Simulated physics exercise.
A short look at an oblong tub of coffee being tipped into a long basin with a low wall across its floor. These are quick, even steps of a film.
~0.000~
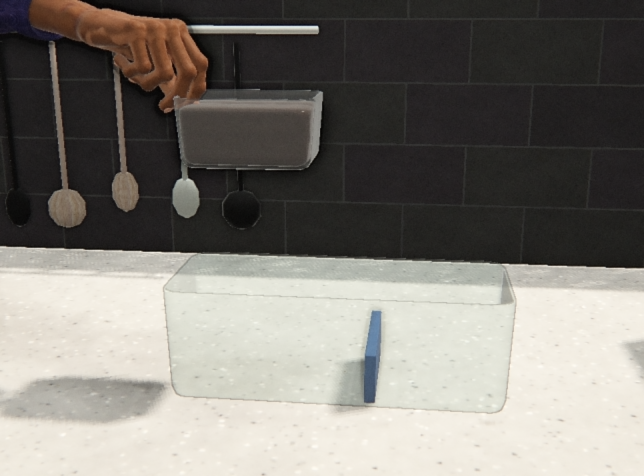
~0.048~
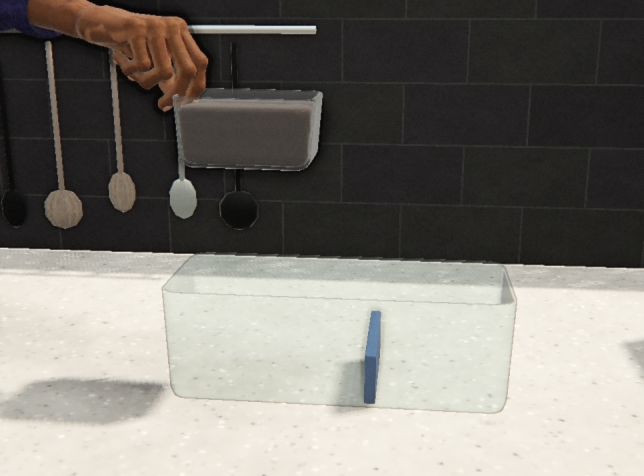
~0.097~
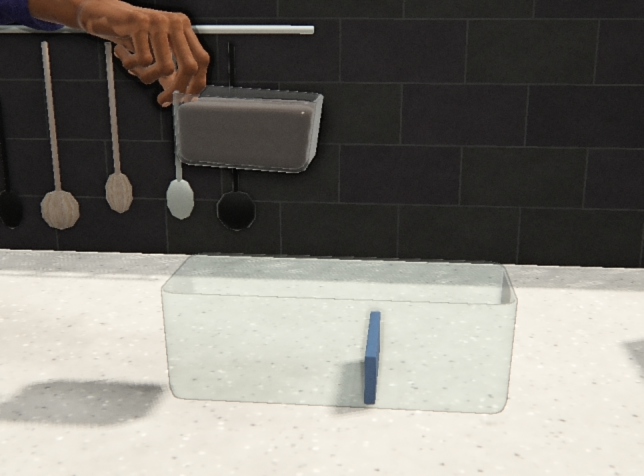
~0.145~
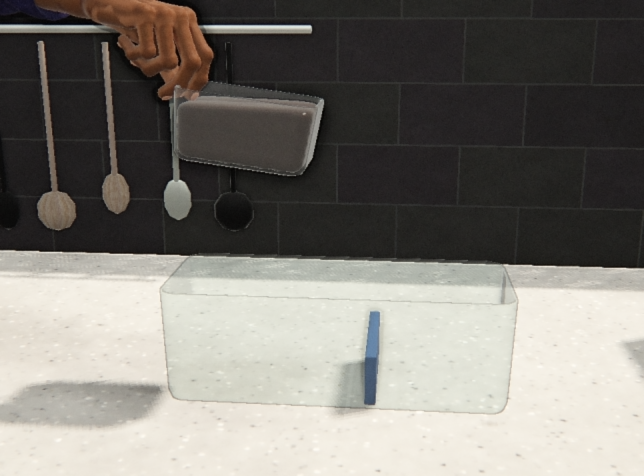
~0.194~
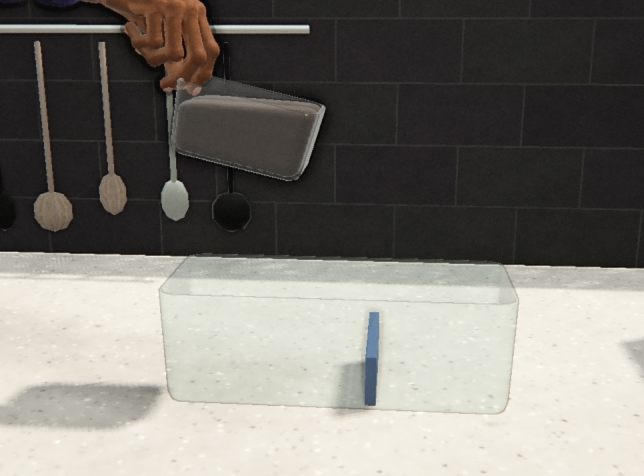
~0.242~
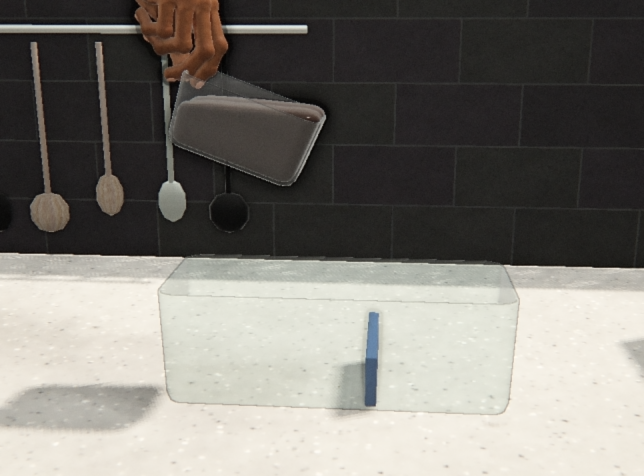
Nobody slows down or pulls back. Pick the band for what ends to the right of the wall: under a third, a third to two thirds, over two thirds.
In the end from a third to two thirds is right of the wall.
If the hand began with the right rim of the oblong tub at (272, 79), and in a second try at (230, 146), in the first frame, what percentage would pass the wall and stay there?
In turn 5 and 0 in a hundred.
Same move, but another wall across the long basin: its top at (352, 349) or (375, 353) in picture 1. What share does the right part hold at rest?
First some 65, then 55 per cent.
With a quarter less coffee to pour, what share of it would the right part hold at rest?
Some 45 per cent.
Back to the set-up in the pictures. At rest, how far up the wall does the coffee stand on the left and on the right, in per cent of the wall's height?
Some 20 per cent left and 40 right.
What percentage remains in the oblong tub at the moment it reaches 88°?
It comes to 20 per cent or so.
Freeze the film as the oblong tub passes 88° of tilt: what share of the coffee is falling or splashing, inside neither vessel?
Near 50 %.
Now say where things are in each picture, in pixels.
It leans 0°; its right rim is at (318, 98); the coffee meets the walls at (189, 104) and (316, 106); the long basin's rim runs from (179, 272) to (510, 284); the wall's top is at (374, 333), in the first picture.
It leans 1°; its right rim is at (318, 98); the coffee meets the walls at (188, 103) and (316, 106), in the second picture.
It leans 3°; its right rim is at (318, 101); the coffee meets the walls at (188, 103) and (316, 107), in the third picture.
It leans 8°; its right rim is at (320, 106); the coffee meets the walls at (187, 101) and (318, 108), in the fourth picture.
It leans 13°; its right rim is at (321, 113); the coffee meets the walls at (188, 100) and (320, 108), in the fifth picture.
It leans 20°; its right rim is at (322, 122); the coffee meets the walls at (187, 102) and (319, 115); 2 per cent is over the edge, in the sixth picture.
A moment on, the oblong tub is tipped on its side and 22 per cent is still to pour, 3 is left of the wall and 27 right of it.
Next, the oblong tub is tipped right over and 1 per cent is still to pour, 33 is left of the wall and 58 right of it.
Then the oblong tub is tipped right over and 0 per cent is still to pour, 38 is left of the wall and 58 right of it.
Later the oblong tub is tipped right over and 0 per cent is still to pour, 38 is left of the wall and 58 right of it.
At rest 38 per cent lies left of the wall, 58 right of it and 4 outside.
